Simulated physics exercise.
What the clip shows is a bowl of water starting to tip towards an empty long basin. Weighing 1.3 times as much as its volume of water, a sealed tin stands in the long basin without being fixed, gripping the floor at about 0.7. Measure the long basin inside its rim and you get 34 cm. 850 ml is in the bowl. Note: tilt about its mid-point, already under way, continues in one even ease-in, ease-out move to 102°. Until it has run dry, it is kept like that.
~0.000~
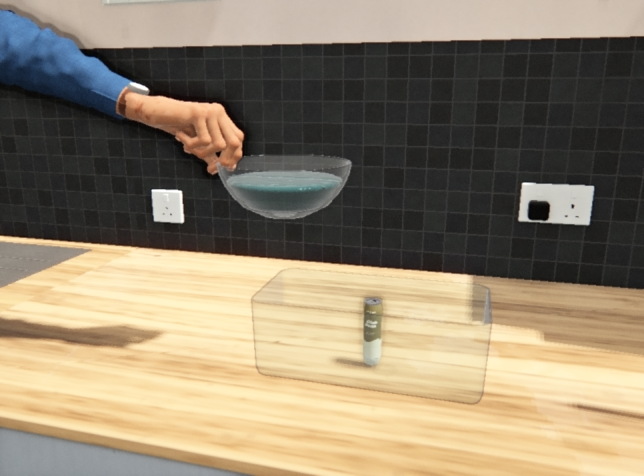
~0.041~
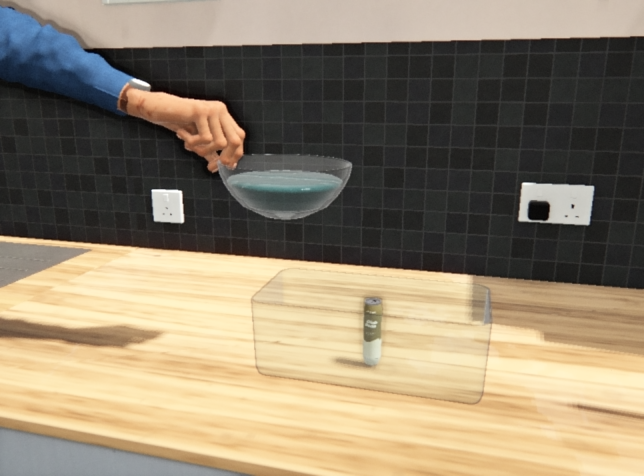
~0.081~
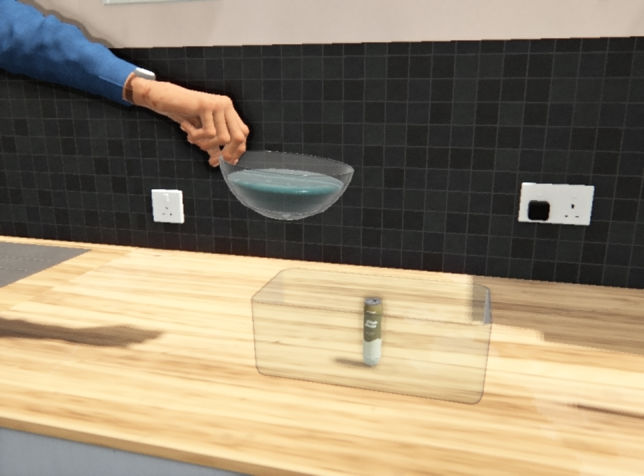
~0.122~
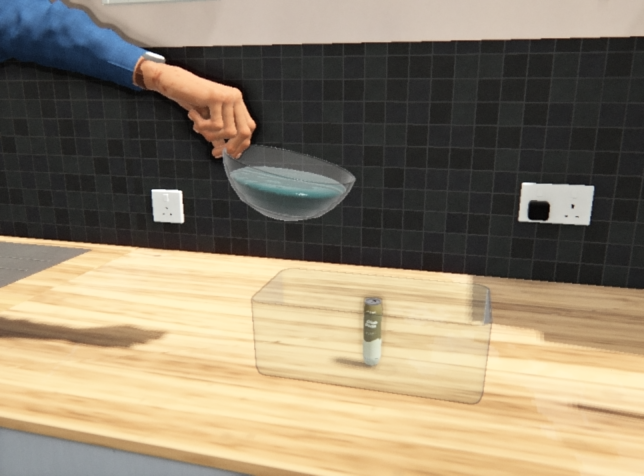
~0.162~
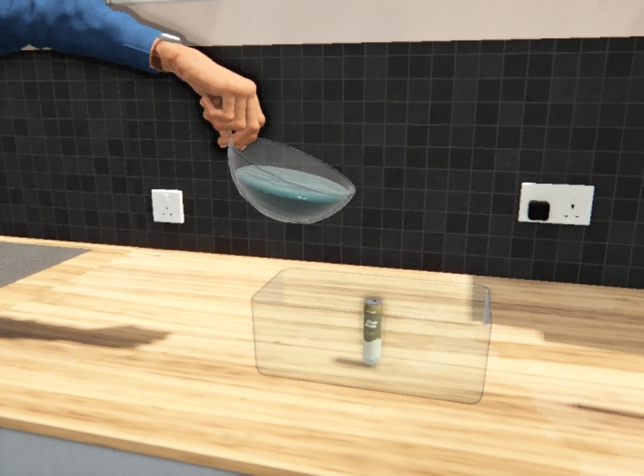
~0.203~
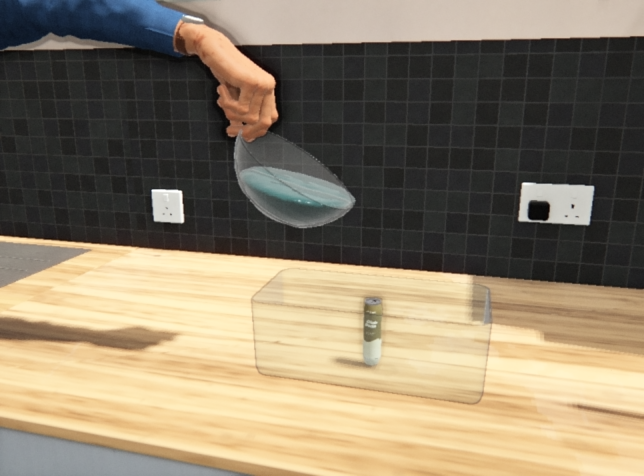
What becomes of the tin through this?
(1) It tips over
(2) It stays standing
Answer: 1.
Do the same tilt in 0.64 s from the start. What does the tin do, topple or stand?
The tin stays on its base.
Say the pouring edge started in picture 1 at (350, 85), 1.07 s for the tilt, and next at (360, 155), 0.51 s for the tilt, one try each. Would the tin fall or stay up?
First it stays on its base; then it stays on its base.
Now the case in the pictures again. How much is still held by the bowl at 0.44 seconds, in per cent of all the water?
I'd estimate some 4 % remains.
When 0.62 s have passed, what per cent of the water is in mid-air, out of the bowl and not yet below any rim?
I'd put it at about 4 per cent of the liquid.
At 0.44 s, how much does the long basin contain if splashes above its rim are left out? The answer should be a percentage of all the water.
Some 54 per cent.
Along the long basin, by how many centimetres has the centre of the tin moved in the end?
All told, the tin's centre has moved close to 7.5 cm.
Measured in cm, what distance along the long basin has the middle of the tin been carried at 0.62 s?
The tin has gone some 2 cm.
After 0.44 s the tilt is 98° and 4 per cent is still to pour; the tin stands where it began.
After 0.62 s the tilt is 102° and 0 per cent is still to pour; the tin leans 9°.
After 0.81 s the tilt is 102° and 0 per cent is still to pour; the tin leans 39°.
After 1.01 s the tilt is 102° and 0 per cent is still to pour; the tin lies on its side.
In the end the tin lies on its side.
